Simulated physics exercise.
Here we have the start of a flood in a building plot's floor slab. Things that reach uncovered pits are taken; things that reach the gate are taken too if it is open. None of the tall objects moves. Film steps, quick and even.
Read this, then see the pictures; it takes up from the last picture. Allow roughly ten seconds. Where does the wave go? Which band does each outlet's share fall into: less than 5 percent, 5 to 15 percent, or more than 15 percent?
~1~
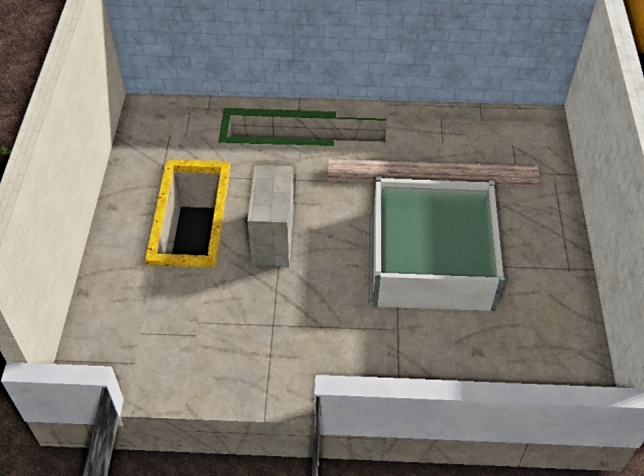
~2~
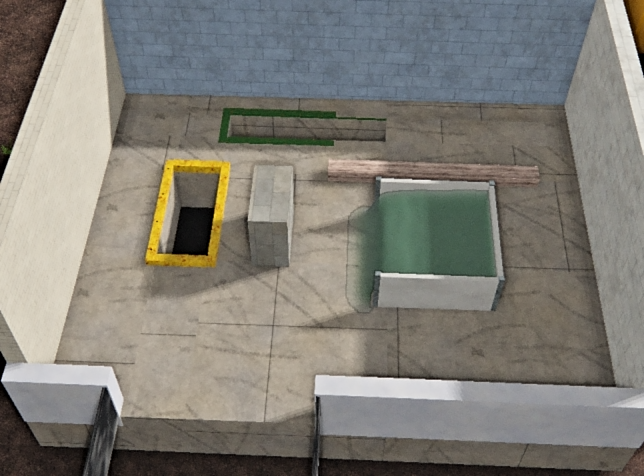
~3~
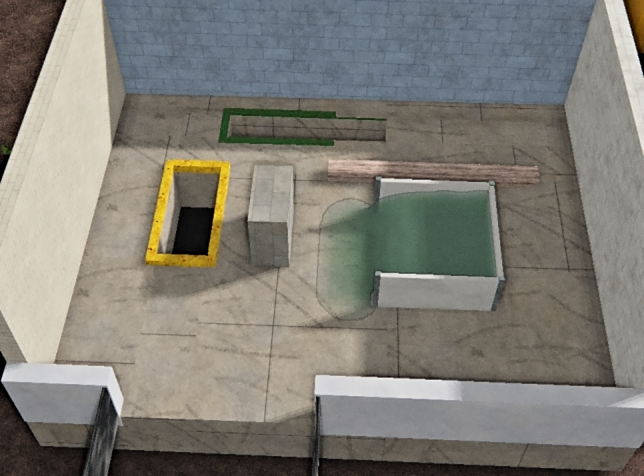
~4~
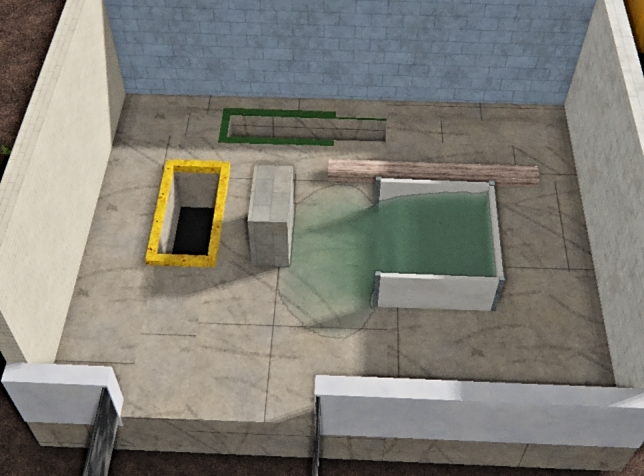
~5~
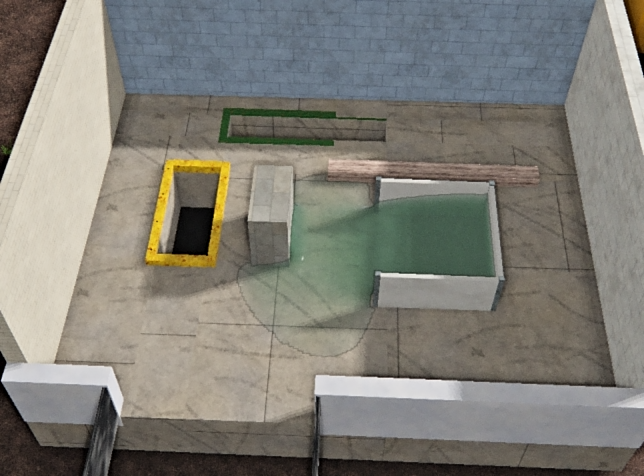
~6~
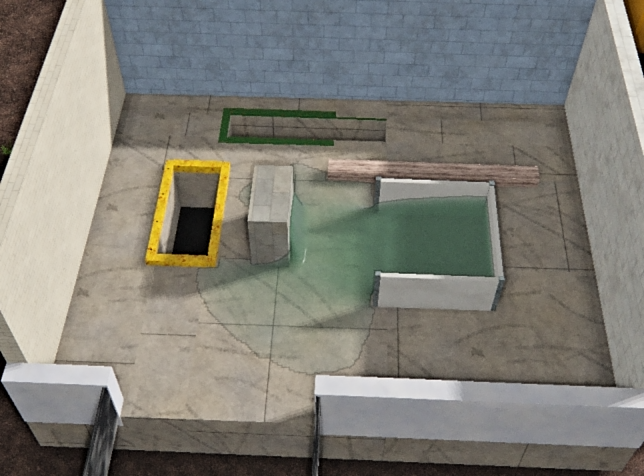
Shares: The gate, more than 15 percent; the yellow pit, less than 5 percent; the green pit, more than 15 percent.
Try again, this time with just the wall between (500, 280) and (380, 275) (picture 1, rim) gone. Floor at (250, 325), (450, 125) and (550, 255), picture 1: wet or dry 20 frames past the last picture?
Spot by spot: Soaked through, then unaffected, then soaked through.
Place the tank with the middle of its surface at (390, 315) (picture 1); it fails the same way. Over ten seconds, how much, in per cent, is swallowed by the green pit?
So the green pit gets 20 in a hundred.
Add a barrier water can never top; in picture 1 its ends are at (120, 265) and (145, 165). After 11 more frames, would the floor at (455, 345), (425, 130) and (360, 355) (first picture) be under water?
The first location is not reached, the second is not reached, and the third is not reached.
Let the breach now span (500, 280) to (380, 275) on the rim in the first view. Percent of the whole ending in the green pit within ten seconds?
Near 10 per cent for green.
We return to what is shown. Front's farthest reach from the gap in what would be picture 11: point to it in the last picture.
My guess would be about (67, 319).
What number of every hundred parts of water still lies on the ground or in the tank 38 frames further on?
I make it around 54 per cent.
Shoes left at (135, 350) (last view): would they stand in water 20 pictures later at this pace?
Submerged.
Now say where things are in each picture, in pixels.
In the first frame, the open tank at (437, 231) is whole and still.
In the second frame, the front is at (368, 309), out from the gap at (379, 246).
In the third frame, water pours out at (378, 248) and has run to (340, 312).
In the fourth frame, water pours out at (378, 249) and has run to (298, 311).
In the fifth frame, water pours out at (378, 250) and has run to (248, 294).
In the sixth frame, the front is at (204, 281), out from the gap at (378, 250).
A moment on, water covers 30 % of the floor; the gate 0 %, the yellow pit 0 %, the green pit 1 %.
Next, water covers 40 % of the floor; the gate 4 %, the yellow pit 0 %, the green pit 9 %.
Then, water covers 50 % of the floor; the gate 14 %, the yellow pit 0 %, the green pit 17 %.
Later, water covers 55 % of the floor; the gate 24 %, the yellow pit 0 %, the green pit 21 %.
In the end, water covers 50 % of the floor; the gate 31 %, the yellow pit 0 %, the green pit 28 %.
